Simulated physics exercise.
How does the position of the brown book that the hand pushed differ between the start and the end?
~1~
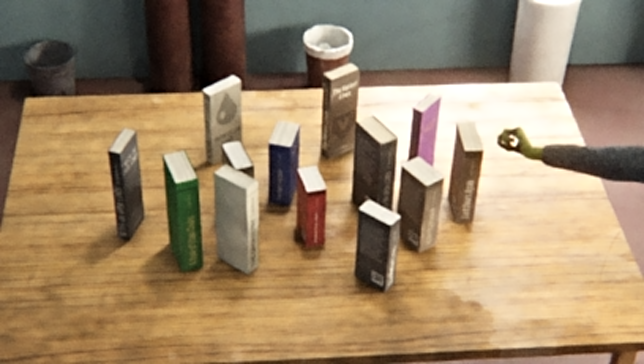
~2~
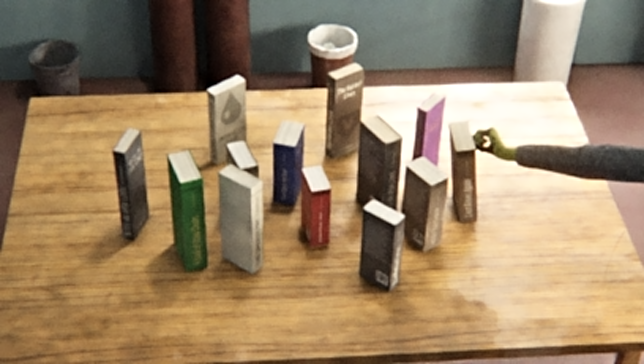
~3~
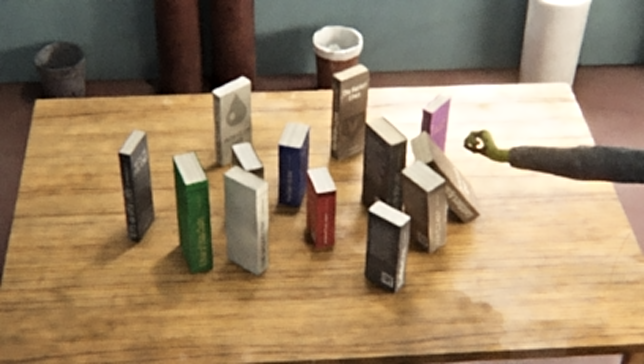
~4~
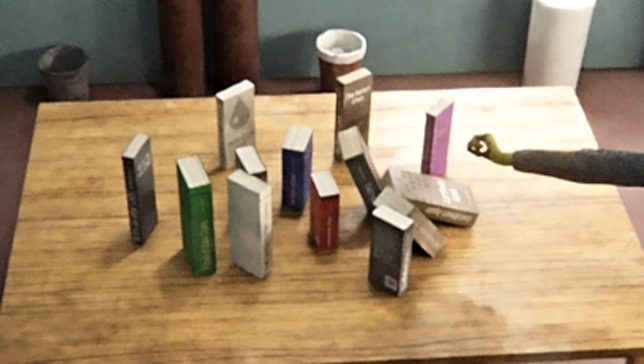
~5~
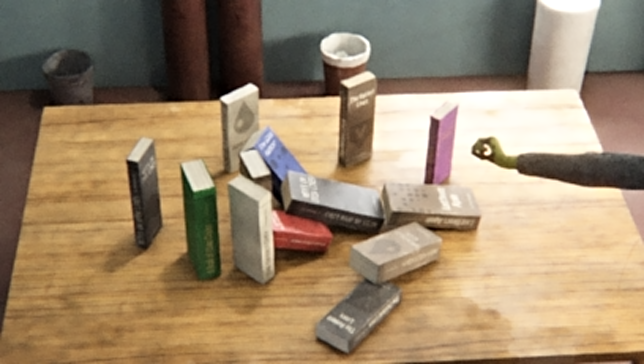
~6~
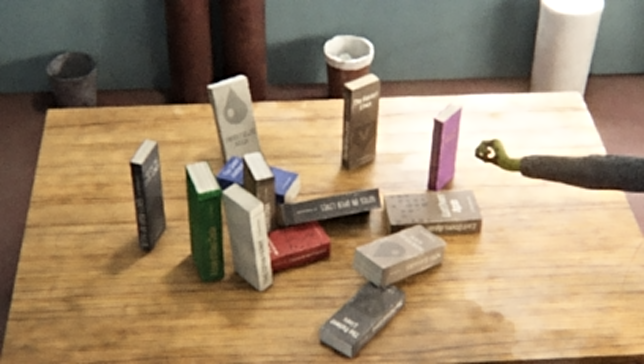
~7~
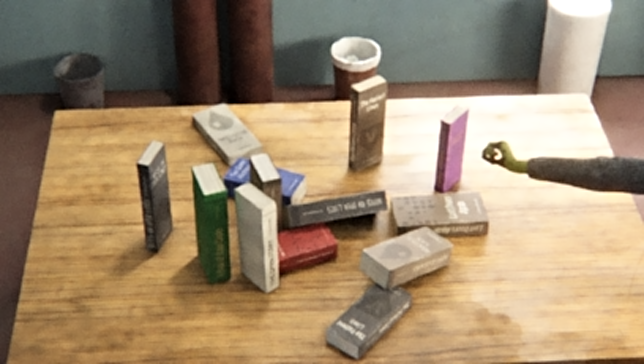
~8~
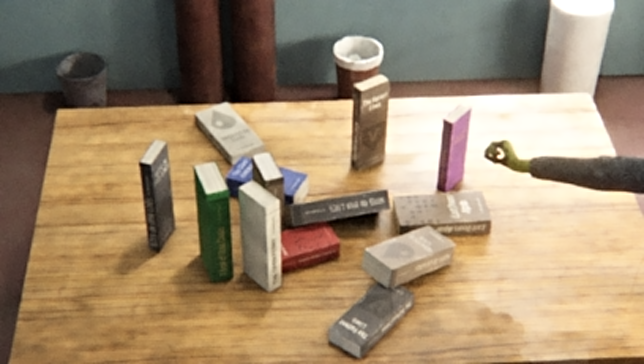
At the start the brown book was standing upright near the hand, and by the end it was lying on its side on the table.
